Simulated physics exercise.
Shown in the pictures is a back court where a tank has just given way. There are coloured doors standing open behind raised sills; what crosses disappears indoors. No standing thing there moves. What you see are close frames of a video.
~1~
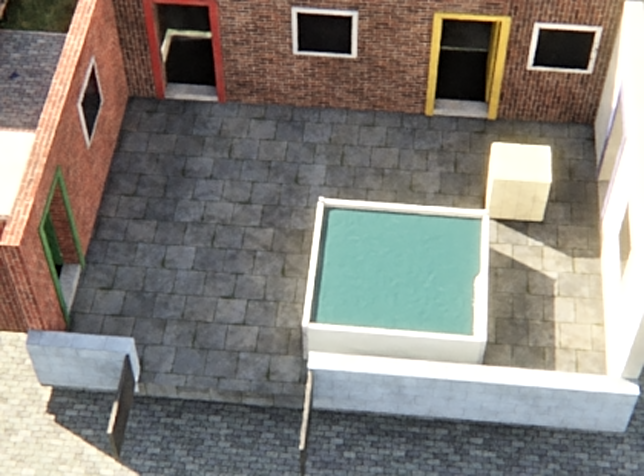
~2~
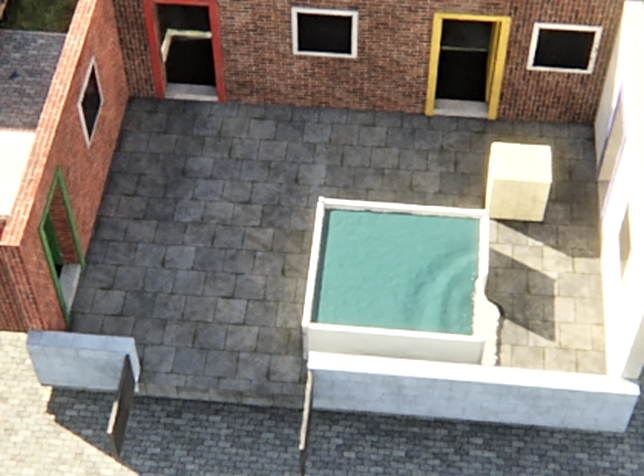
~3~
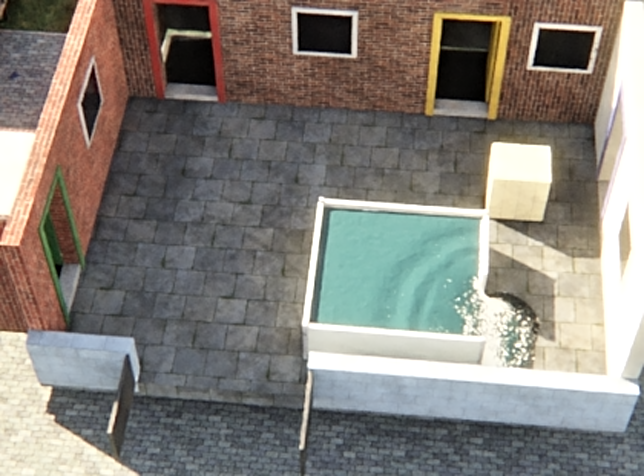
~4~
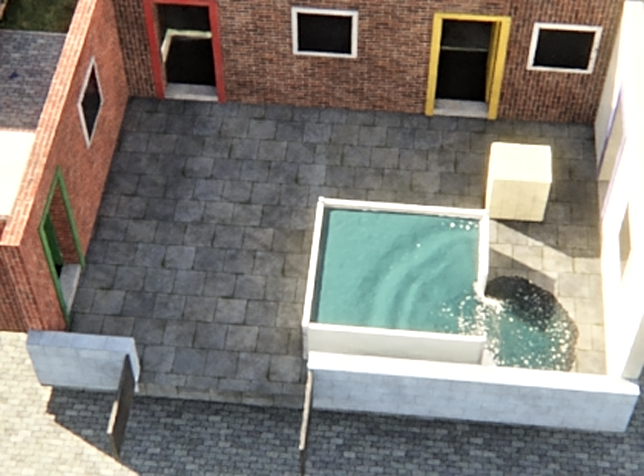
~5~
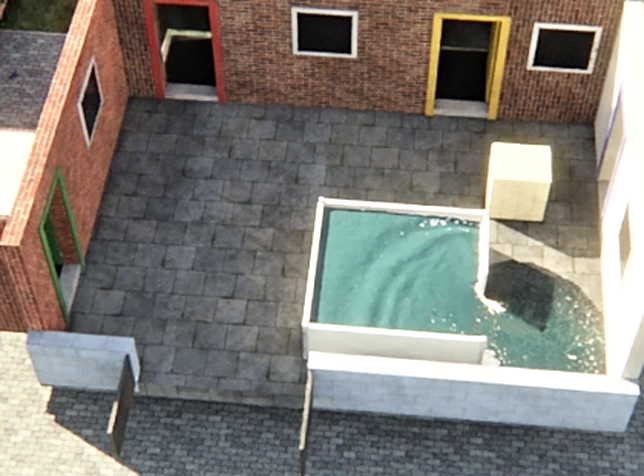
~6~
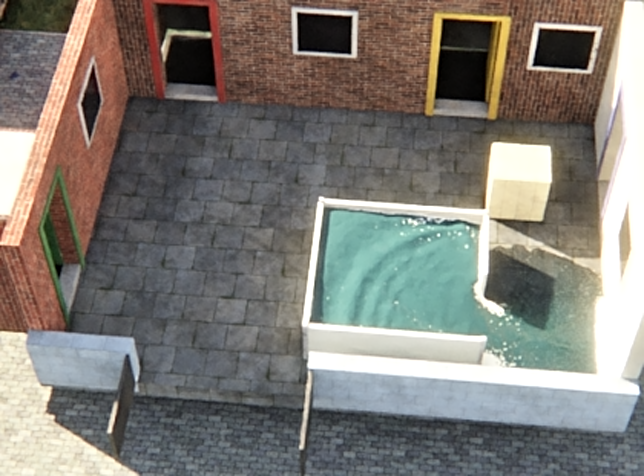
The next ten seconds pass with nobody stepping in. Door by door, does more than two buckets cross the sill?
Result: Blue door: Past the limit, yellow door: Inside the limit, red door: Inside the limit, green door: Inside the limit.
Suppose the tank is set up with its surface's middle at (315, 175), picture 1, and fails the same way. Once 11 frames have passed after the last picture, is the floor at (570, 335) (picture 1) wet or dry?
That spot is reached by the flood.
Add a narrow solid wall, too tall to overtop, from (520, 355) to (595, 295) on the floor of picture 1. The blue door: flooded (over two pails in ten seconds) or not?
I'd say the blue door overshoots.
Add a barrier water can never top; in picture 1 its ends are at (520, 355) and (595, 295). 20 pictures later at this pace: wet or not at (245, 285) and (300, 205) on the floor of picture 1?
In turn: No water, free of water.
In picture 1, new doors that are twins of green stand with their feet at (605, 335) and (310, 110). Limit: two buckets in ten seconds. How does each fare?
First: Gets beyond it. Second: Remains below.
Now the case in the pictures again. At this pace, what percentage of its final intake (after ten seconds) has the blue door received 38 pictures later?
Estimate: Roughly 55 %.
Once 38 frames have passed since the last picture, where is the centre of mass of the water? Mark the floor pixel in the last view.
Somewhere near (418, 253).
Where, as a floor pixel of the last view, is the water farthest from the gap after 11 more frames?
Estimated pixel: (587, 124).
A moment on, water covers 10 % of the floor; the blue door wet at the sill, nothing in, the yellow door not reached, the red door not reached, the green door not reached.
Next, water covers 20 % of the floor; the blue door wet at the sill, nothing in, the yellow door not reached, the red door not reached, the green door not reached.
Then, water covers 35 % of the floor; the blue door under two buckets in, the yellow door wet at the sill, nothing in, the red door not reached, the green door not reached.
Later, water covers 80 % of the floor; the blue door over two buckets in, the yellow door wet at the sill, nothing in, the red door wet at the sill, nothing in, the green door wet at the sill, nothing in.
In the end, water covers 95 % of the floor; the blue door far over two buckets in, the yellow door under two buckets in, the red door under two buckets in, the green door wet at the sill, nothing in.
